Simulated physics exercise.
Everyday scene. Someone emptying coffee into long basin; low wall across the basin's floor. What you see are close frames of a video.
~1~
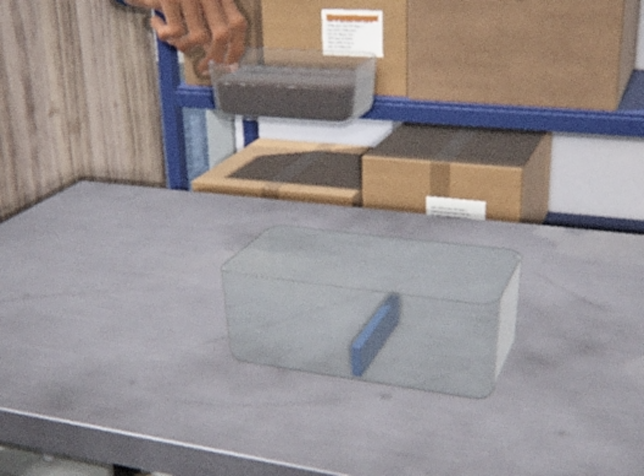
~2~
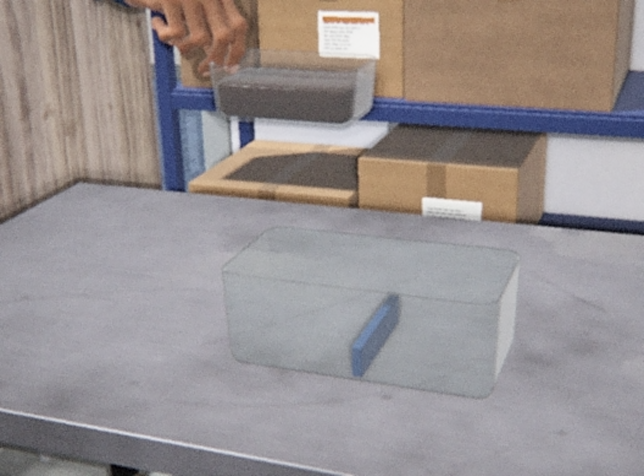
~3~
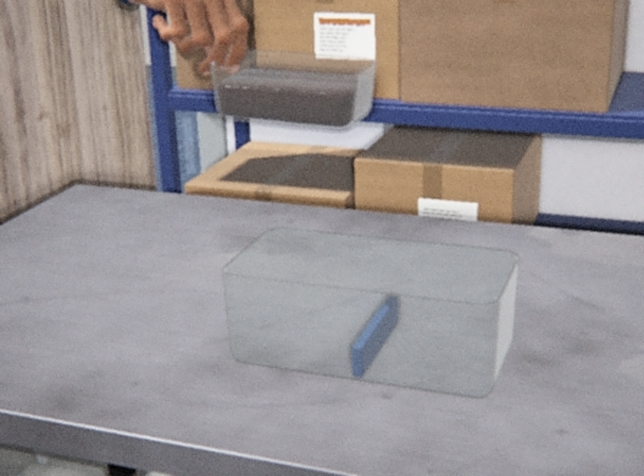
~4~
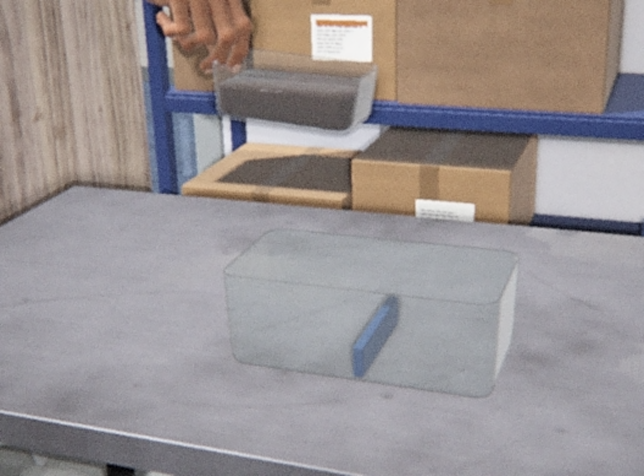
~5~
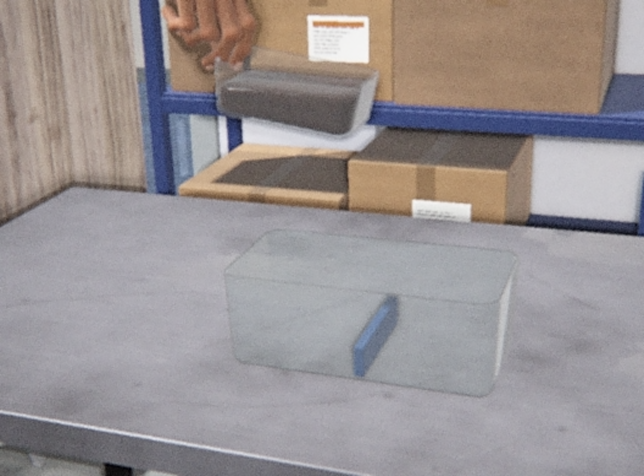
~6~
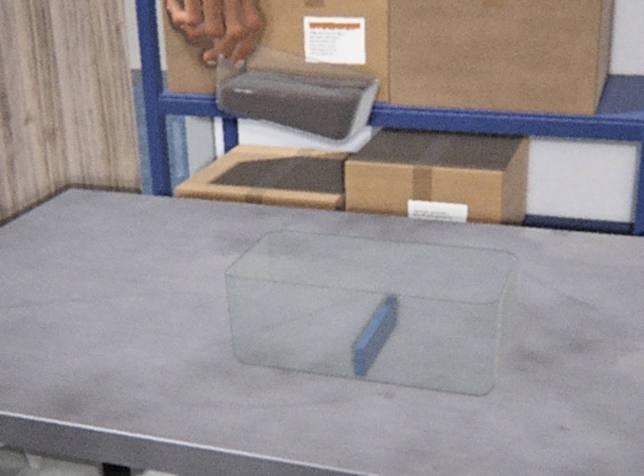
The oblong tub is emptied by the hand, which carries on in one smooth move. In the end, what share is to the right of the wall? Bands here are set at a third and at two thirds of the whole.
The amount on the right comes to more than two thirds of the whole.
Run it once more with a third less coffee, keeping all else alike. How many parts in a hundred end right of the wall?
Something like 75 per cent, give or take.
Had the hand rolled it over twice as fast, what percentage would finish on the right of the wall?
Near 75 parts in a hundred.
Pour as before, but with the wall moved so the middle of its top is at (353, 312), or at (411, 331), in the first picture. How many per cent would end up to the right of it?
First try close to 90 percent, second try close to 60 percent.
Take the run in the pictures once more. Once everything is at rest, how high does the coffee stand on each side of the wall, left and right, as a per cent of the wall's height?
About 10 left, about 50 right.
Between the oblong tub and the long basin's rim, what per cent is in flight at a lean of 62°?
That comes to near 45 percent.
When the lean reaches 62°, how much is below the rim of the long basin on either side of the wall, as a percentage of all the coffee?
The left part holds 0 percent and the right part 25 percent.
A moment on, the oblong tub is tipped part way and 33 per cent is still to pour, 0 is left of the wall and 23 right of it.
Next, the oblong tub is tipped on its side and 6 per cent is still to pour, 9 is left of the wall and 76 right of it.
Then the oblong tub is tipped right over and 0 per cent is still to pour, 20 is left of the wall and 78 right of it.
Later the oblong tub is tipped right over and 0 per cent is still to pour, 20 is left of the wall and 78 right of it.
At rest 20 per cent lies left of the wall, 78 right of it and 2 outside.
